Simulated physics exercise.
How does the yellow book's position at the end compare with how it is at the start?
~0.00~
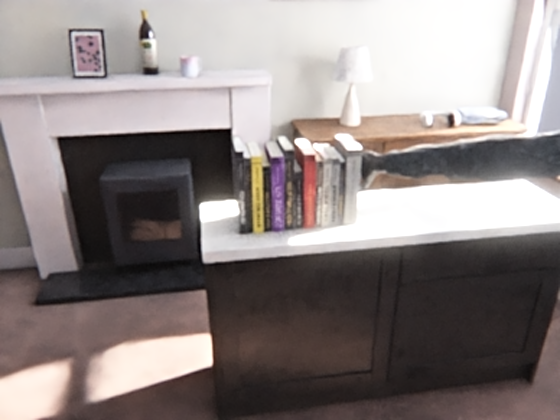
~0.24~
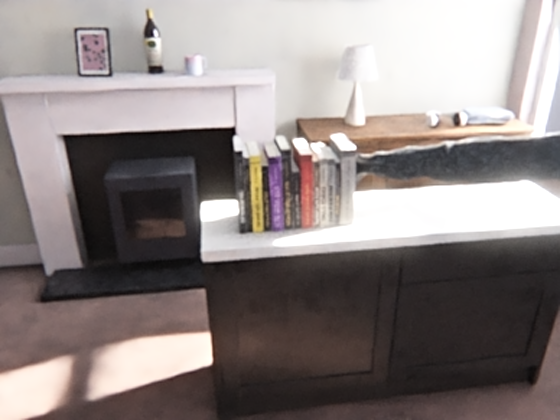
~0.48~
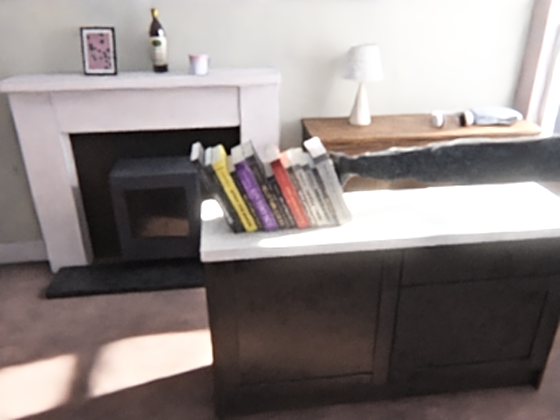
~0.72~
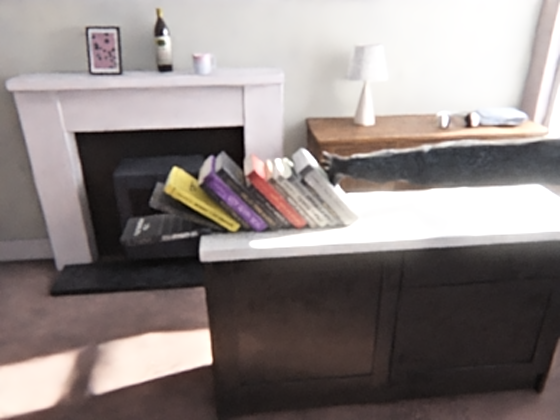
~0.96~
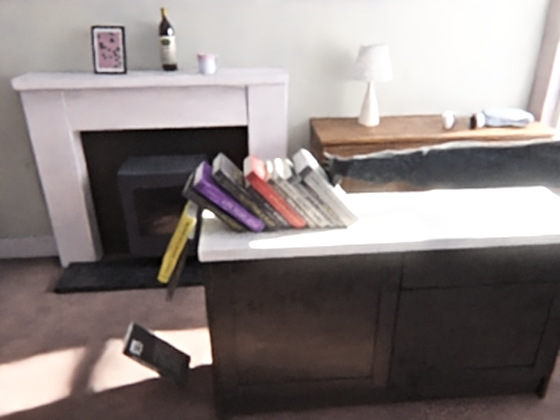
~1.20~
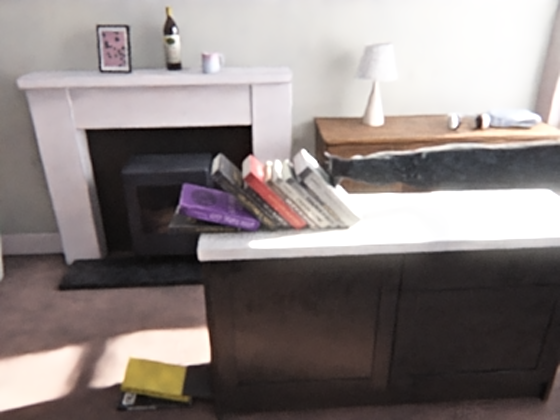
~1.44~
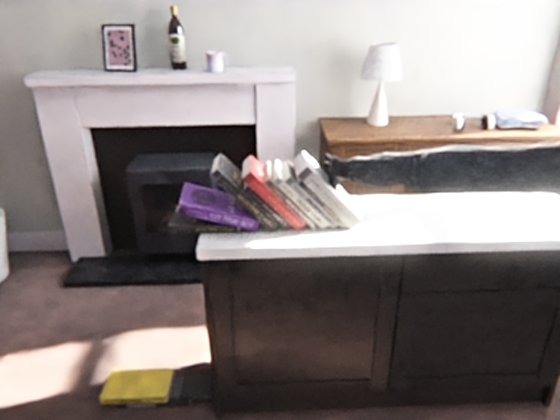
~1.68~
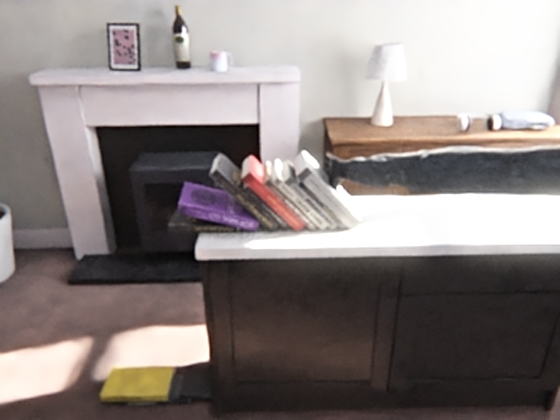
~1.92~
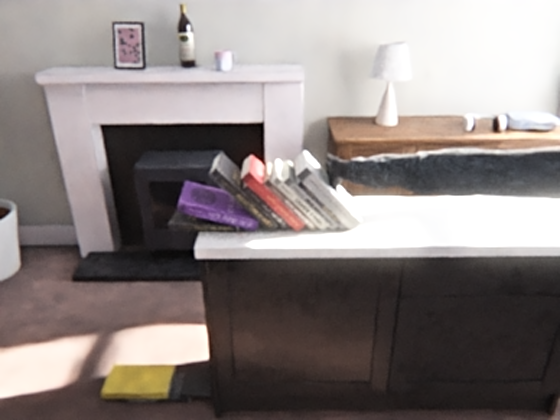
At the start the yellow book stands upright in the row on top of the cabinet. At the end it lies on its side on the floor below the left end of the cabinet.
